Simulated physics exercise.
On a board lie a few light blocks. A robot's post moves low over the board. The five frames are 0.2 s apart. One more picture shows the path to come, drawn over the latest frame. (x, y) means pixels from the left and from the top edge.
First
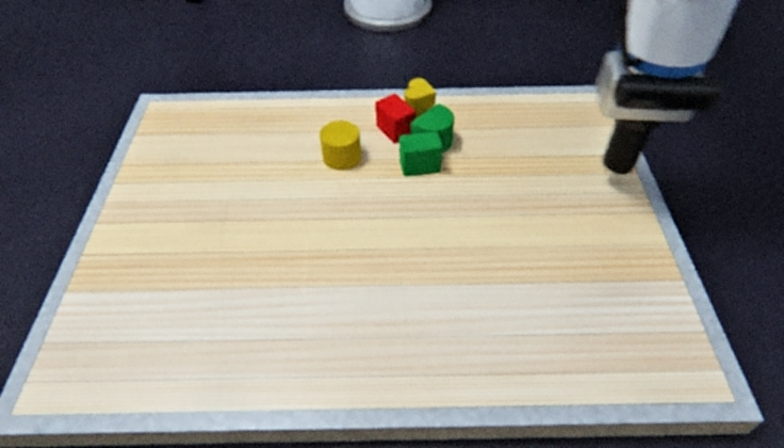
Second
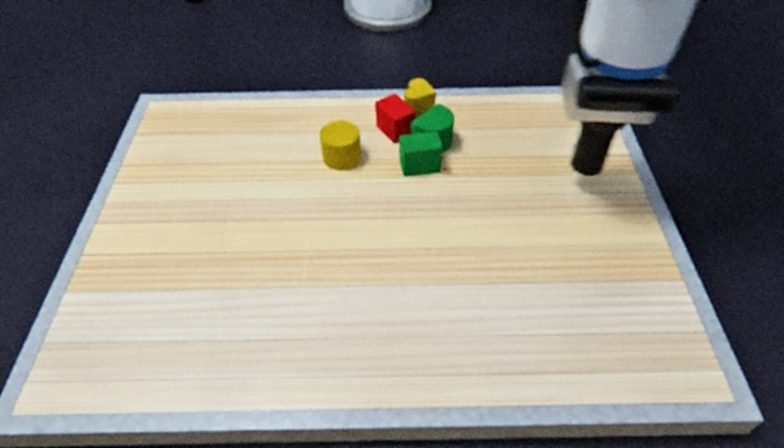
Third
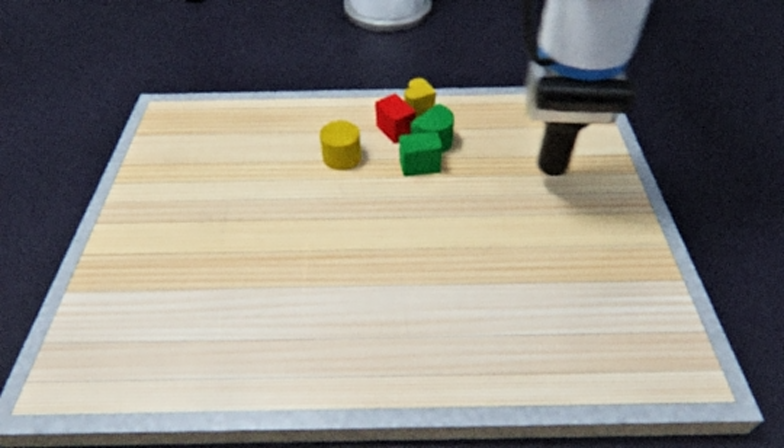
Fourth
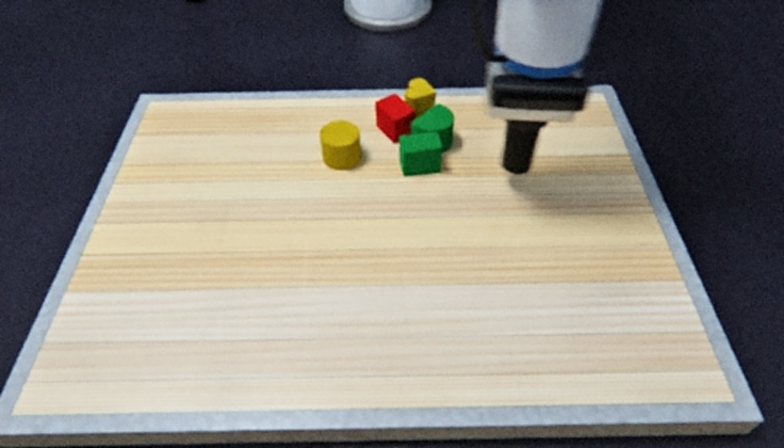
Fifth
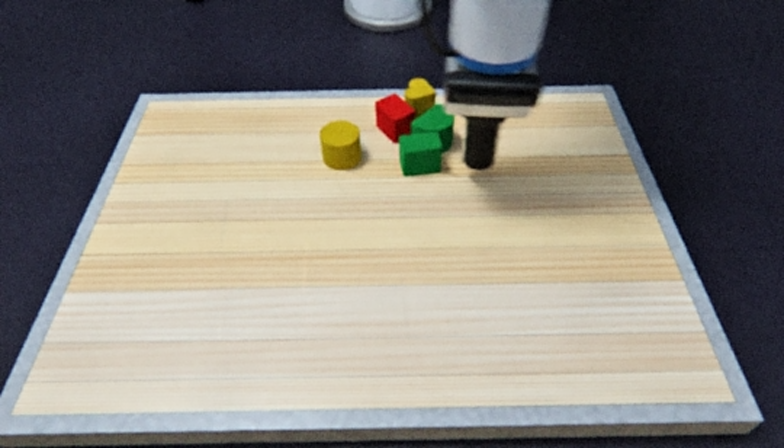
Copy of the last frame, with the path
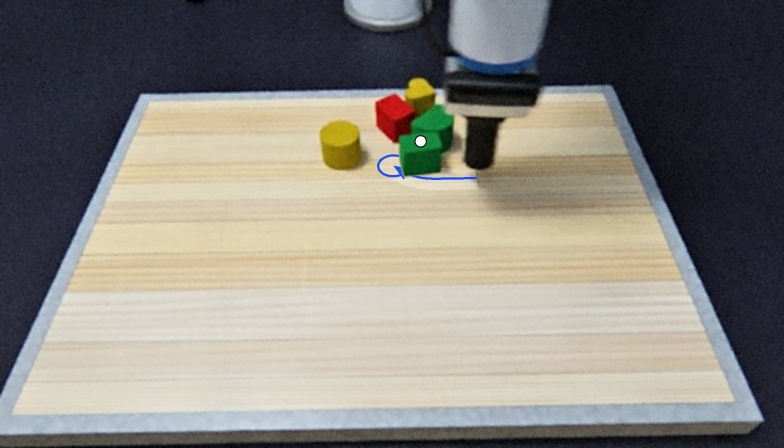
Robot arm with a dark post sliding steadily left, low over a wooden board, nearing still red, yellow and green blocks.
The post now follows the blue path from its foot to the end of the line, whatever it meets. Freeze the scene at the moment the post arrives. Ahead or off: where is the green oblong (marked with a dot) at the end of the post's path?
Final position: Ahead.
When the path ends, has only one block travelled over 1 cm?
I believe so.
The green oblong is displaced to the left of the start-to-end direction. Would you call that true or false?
This is false.
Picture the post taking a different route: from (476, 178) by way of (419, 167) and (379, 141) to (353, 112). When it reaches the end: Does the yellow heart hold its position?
The answer is yes.
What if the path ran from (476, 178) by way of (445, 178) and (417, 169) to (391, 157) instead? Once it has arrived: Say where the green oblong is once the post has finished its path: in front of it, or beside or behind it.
It stays on the post's front.
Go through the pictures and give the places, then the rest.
In the first frame, tip of the post (618, 164), middles of tops, green oblong (421, 141), green D-shaped block (436, 118).
In the second frame, post (587, 165), nothing pushed.
In the third frame, post (552, 166), nothing pushed.
In the fourth frame, post (516, 164), nothing pushed.
In the fifth frame, post (479, 160), green oblong (421, 141), green D-shaped block (436, 118).
The line goes from (476, 178) over (447, 179) and (417, 177) to (393, 166); the dot is on the green oblong.
The first path, step by step. Halfway along, post (433, 160); green oblong (403, 137), turned 20° clockwise.
At the end, post (393, 148); green oblong (376, 120), turned 55° clockwise; green D-shaped block unmoved.
